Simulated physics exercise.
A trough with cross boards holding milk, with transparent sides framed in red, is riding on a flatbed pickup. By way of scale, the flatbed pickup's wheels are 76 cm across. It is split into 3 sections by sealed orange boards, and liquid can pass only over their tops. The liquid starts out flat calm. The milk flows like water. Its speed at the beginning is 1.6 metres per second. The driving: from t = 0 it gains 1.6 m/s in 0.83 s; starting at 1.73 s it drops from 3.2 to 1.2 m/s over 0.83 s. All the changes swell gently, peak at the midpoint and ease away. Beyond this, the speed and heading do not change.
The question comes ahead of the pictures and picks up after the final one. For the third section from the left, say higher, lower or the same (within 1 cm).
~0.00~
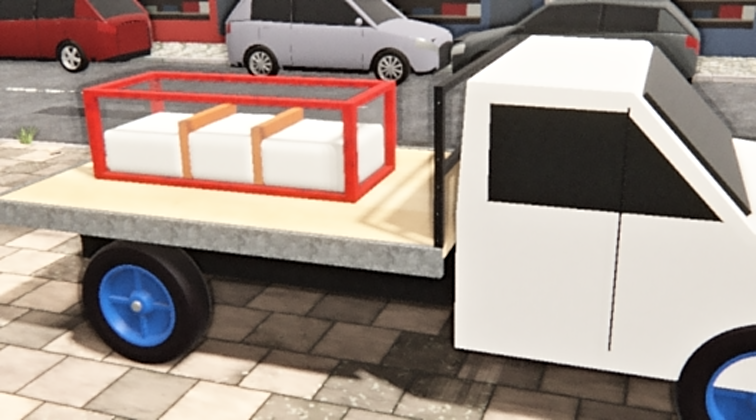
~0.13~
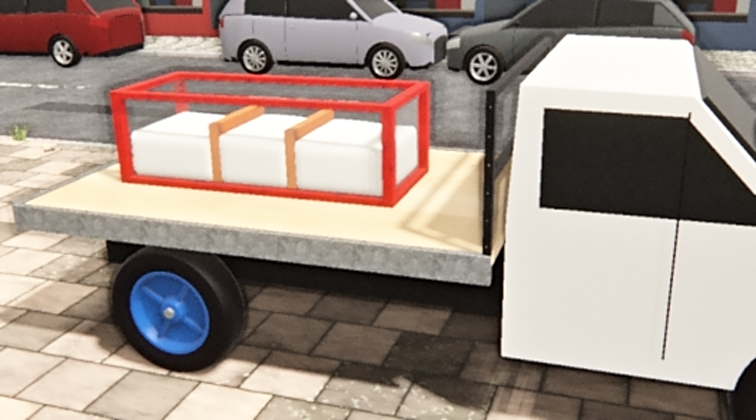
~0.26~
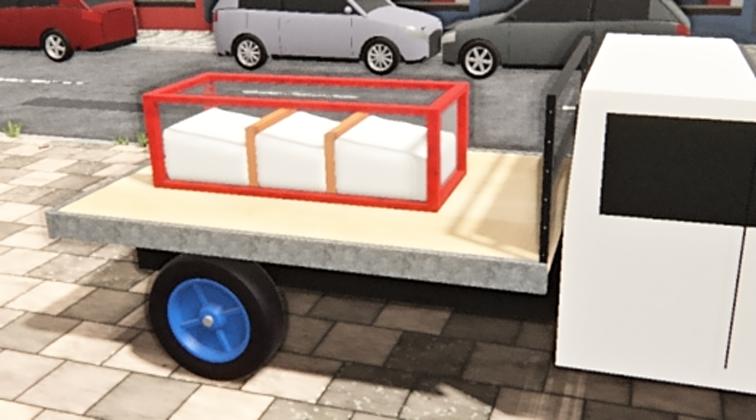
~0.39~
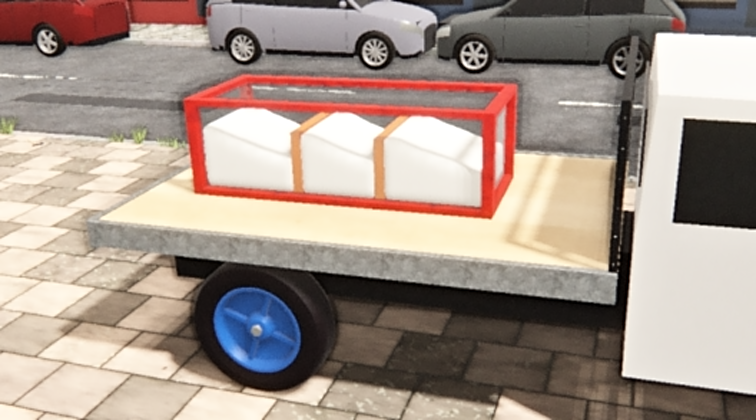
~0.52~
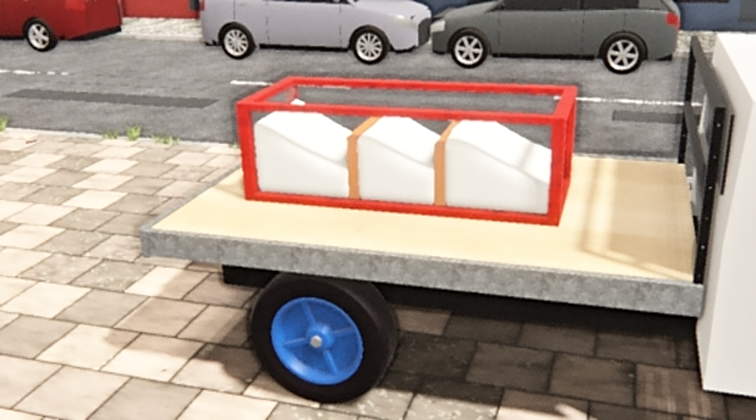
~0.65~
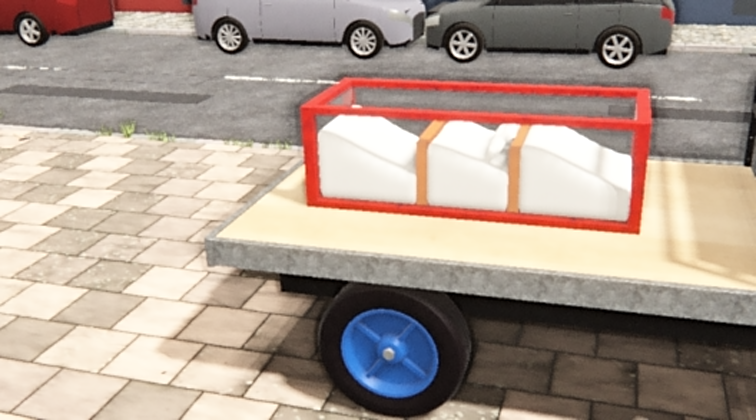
It ends no fuller, no emptier.
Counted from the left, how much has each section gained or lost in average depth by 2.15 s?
From the left: 1 down, 1 up, 1 down.
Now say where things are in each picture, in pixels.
In the first frame, surface heights from the left, (148, 129), (226, 134), (309, 140); board top at (181, 122) and (254, 128); the front is on the right, levels are read along the near wall; a wheel hub at (132, 309).
In the second frame, surface heights from the left, (177, 131), (257, 137), (344, 142).
In the third frame, surface heights from the left, (210, 135), (295, 141), (386, 147).
In the fourth frame, surface heights from the left, (253, 140), (342, 146), (437, 151).
In the fifth frame, surface heights from the left, (306, 145), (399, 150), (500, 157).
In the sixth frame, surface heights from the left, (371, 148), (470, 154), (577, 163); a wheel hub at (387, 359).
Then, 1.25 s in, the mean depths from the left are 27, 28, 26 cm.
Then, 2.15 s in, the mean depths from the left are 26, 28, 26 cm.
Then, 3.05 s in, the mean depths from the left are 25, 29, 27 cm.
Then, 5.55 s in, the mean depths from the left are 25, 29, 27 cm.
